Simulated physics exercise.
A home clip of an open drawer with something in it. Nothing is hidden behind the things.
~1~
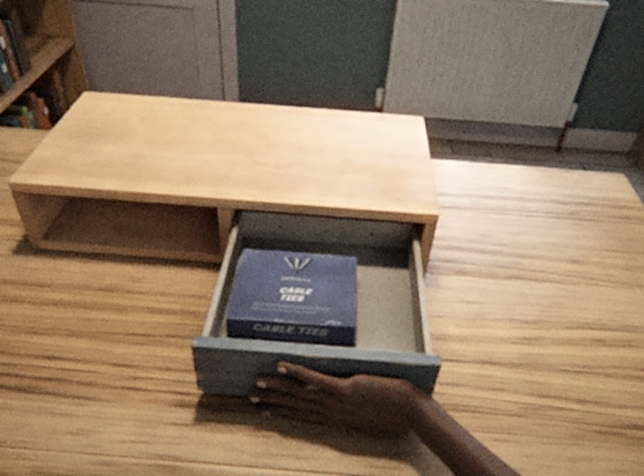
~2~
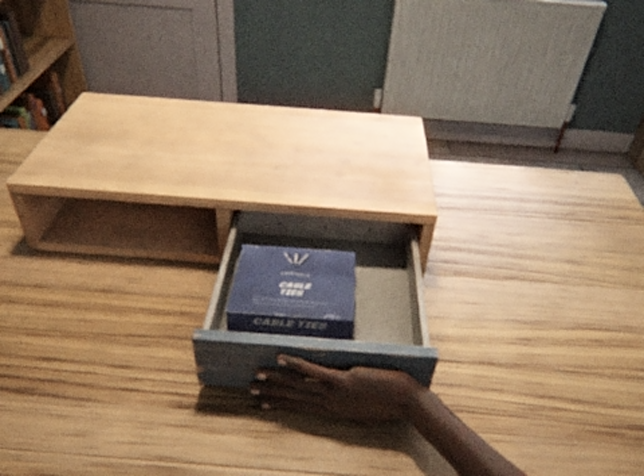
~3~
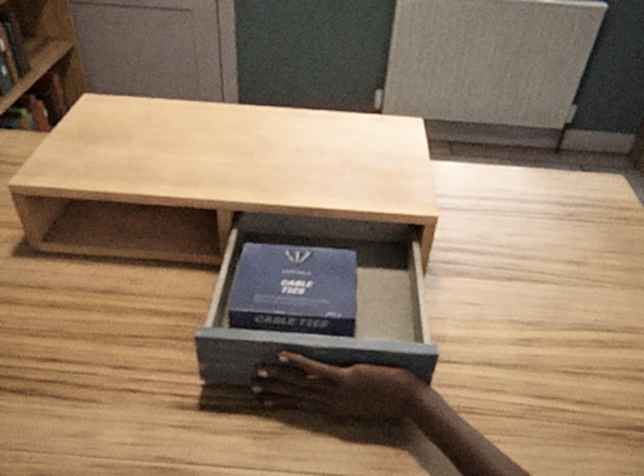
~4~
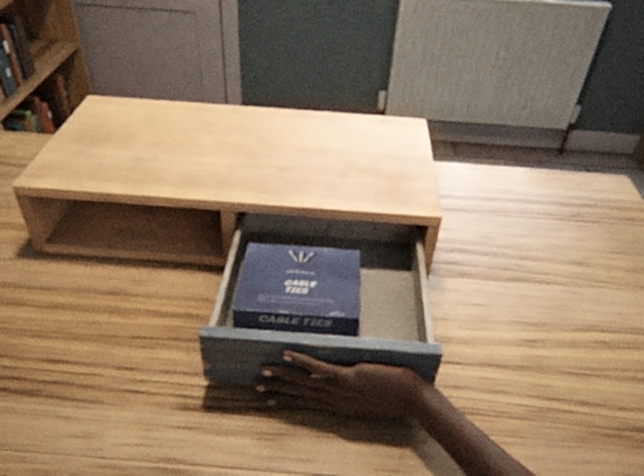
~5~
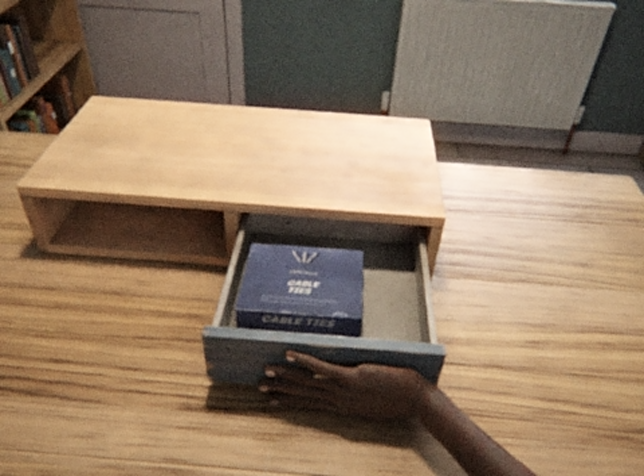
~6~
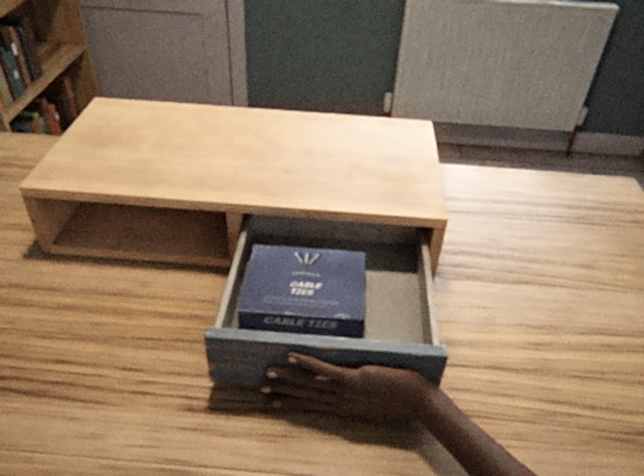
A hand resting against the front of an open drawer holding a blue box of cable ties, barely moving throughout.
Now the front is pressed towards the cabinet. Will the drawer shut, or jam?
The drawer shuts flush.
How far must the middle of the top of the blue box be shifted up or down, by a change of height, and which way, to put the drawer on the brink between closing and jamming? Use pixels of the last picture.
A shift of 20 pixels, going up.
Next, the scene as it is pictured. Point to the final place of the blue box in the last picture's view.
At about (318, 192).
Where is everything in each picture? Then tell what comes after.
In the first picture, drawer (321, 295) wide open; blue box (295, 295).
In the second picture, drawer (320, 290) wide open; chest (240, 179).
In the third picture, drawer (321, 287) wide open; blue box (296, 288).
In the fourth picture, drawer (325, 287) wide open; chest (244, 181).
In the fifth picture, drawer (328, 288) wide open; blue box (303, 289).
In the sixth picture, drawer (330, 289) wide open; chest (250, 183).
Then, 0.36 s past the last view, drawer starting in.
Then, 0.62 s past the last view, drawer about half in.
Then, 0.82 s past the last view, drawer nearly in.
Finally, the drawer goes all the way in.
